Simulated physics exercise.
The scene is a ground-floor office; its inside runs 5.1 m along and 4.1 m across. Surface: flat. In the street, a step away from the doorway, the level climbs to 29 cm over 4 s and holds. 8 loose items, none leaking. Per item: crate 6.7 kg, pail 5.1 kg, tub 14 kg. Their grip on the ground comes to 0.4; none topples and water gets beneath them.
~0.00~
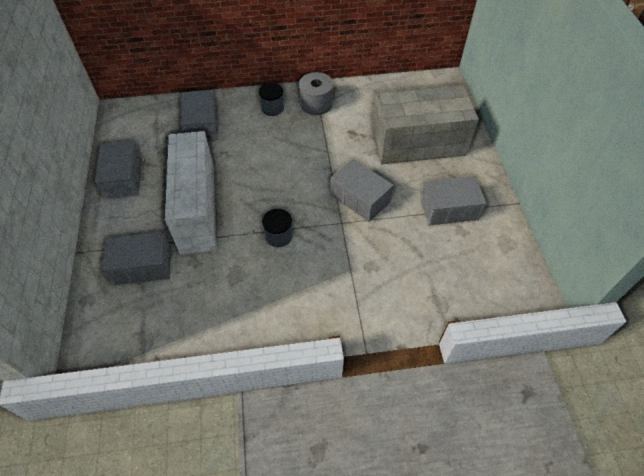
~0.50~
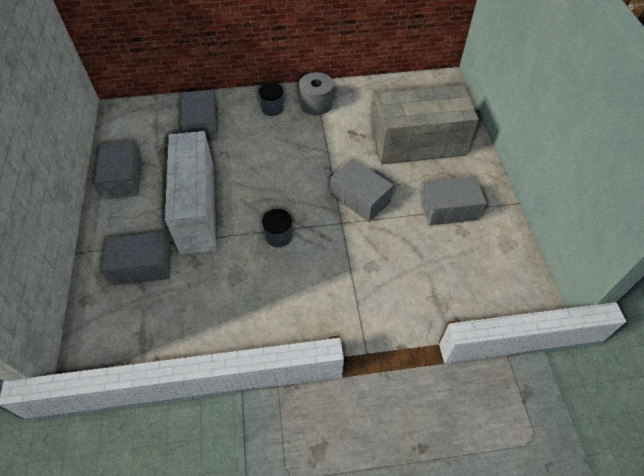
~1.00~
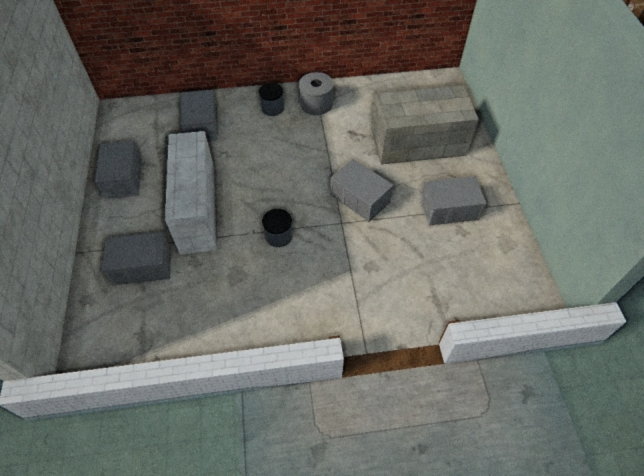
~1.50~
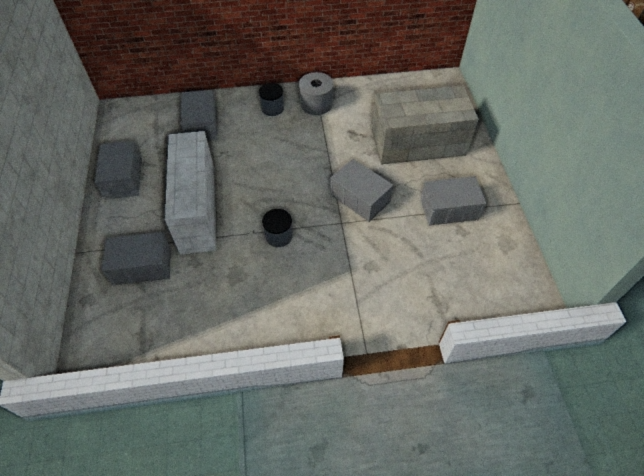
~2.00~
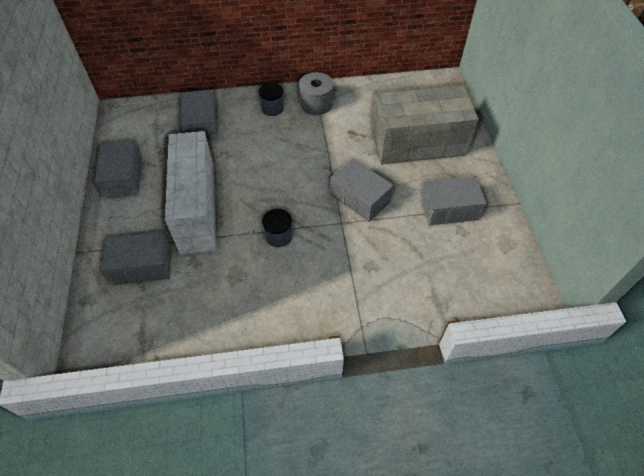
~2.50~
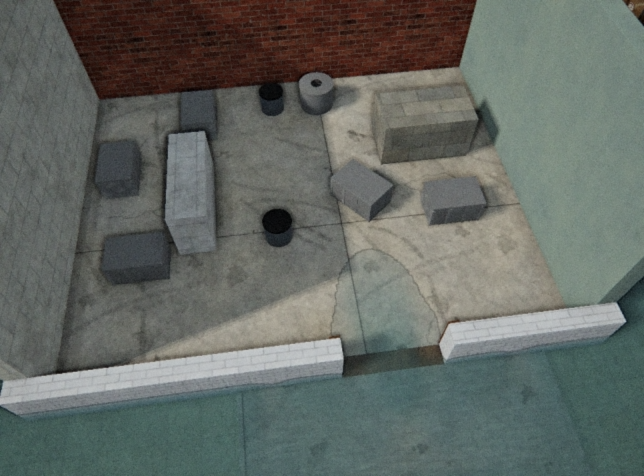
Greenish water spread over the street outside a walled room, reached the doorway, and crept in across a small patch of floor, while the gray blocks and dark buckets inside stayed put.
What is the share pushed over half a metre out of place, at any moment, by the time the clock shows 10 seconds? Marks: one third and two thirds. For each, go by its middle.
Expect a high share, two thirds upward.
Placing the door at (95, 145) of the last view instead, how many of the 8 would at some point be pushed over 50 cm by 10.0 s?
Then it comes to 7.
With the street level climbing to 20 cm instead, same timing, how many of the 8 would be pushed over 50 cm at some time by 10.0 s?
In that case the number is 5.
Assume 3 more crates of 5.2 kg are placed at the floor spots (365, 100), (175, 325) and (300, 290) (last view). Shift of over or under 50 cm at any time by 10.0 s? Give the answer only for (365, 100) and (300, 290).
First one goes beyond it, second one goes beyond it.
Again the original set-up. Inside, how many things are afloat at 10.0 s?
That would be 6 of them.
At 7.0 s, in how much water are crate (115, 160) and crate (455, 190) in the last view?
Depth approx. 1 cm / 11 cm.
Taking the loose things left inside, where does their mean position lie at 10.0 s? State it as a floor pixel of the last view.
Roughly at (261, 199).
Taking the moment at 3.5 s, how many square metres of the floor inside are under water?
Roughly 4.5 m2.
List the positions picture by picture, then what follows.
A crate at (455, 192) rests on the ground; a pail at (271, 91), on the bottom; water covers 0.0 m2; 0 of 8 have shifted, in the first frame.
A crate at (455, 192) rests on the ground; a pail at (271, 91) rests on the ground; water covers 0.0 m2; 0 of 8 have shifted, in the second frame.
A crate at (455, 192) rests on the ground; a pail at (271, 91), on the bottom; 0.0 m2 under water; 0 of 8 have shifted, in the third frame.
A crate at (455, 192) rests on the ground; a pail at (271, 91) rests on the ground; 0.0 m2 under water; 0 of 8 have shifted, in the fourth frame.
A crate at (455, 192) rests on the ground; a pail at (271, 91) rests on the ground; water covers 0.2 m2; 0 of 8 have shifted, in the fifth frame.
A crate at (455, 192), on the bottom; a pail at (271, 91), on the bottom; 0.9 m2 under water; 0 of 8 have shifted, in the sixth frame.
After 3.5 s 0 of 8 are over 50 cm from their spots; 0 afloat.
After 4.5 s 2 of 8 are over 50 cm from their spots; 0 afloat.
After 7.0 s 5 of 8 are over 50 cm from their spots; 3 afloat.
After 10.0 s 8 of 8 are over 50 cm from their spots, and 8 have been at some point; 6 afloat.
